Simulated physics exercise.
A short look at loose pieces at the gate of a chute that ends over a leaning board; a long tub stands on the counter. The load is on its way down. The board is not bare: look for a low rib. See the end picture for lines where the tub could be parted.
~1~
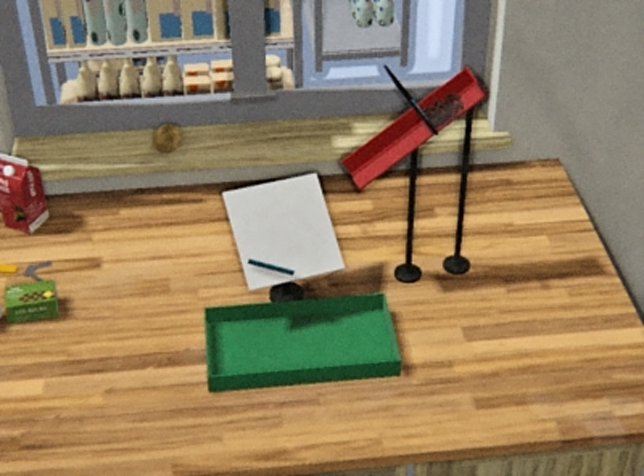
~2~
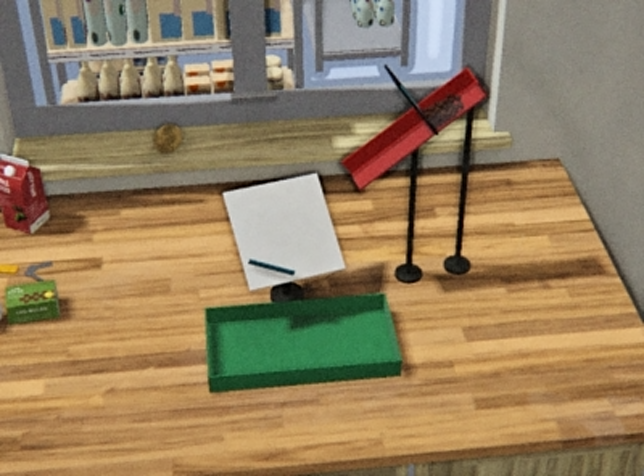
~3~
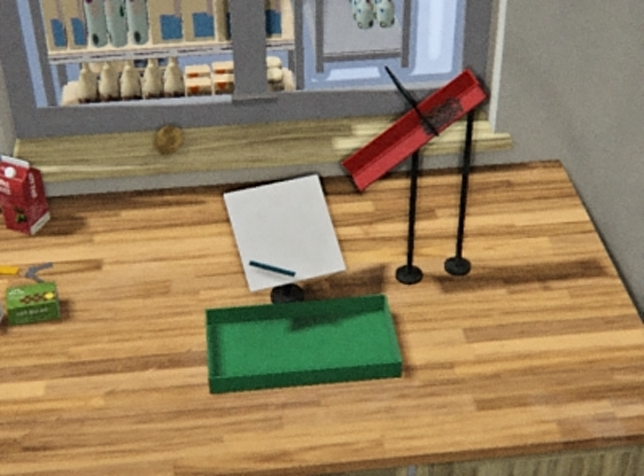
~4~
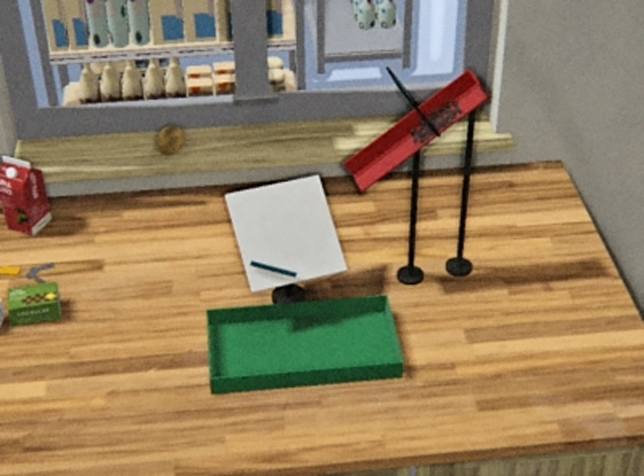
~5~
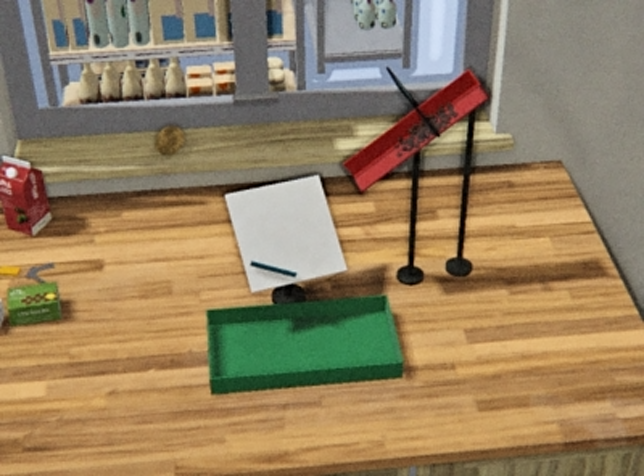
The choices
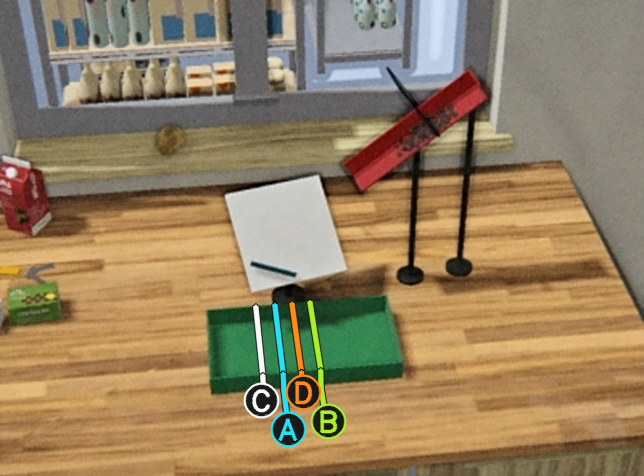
A wooden counter held an empty green tub and a tilted white board with a short dark blue strip, while small dark pieces slid a short way down a red chute toward the left.
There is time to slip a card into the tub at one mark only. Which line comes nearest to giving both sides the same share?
Take B.
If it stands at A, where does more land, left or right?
More lands on the right.
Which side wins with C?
Right.
On the marked copy, line A crosses the front rim at (283, 372); line B crosses the front rim at (320, 369); line C crosses the front rim at (262, 374); line D crosses the front rim at (301, 371).
With A, of what is caught, a stray few on the left of the divider, nearly all on the right.
With B, of what is caught, about half on the left of the divider, about half on the right.
With C, of what is caught, a stray few on the left of the divider, nearly all on the right.
With D, of what is caught, a small part on the left of the divider, nearly all on the right.
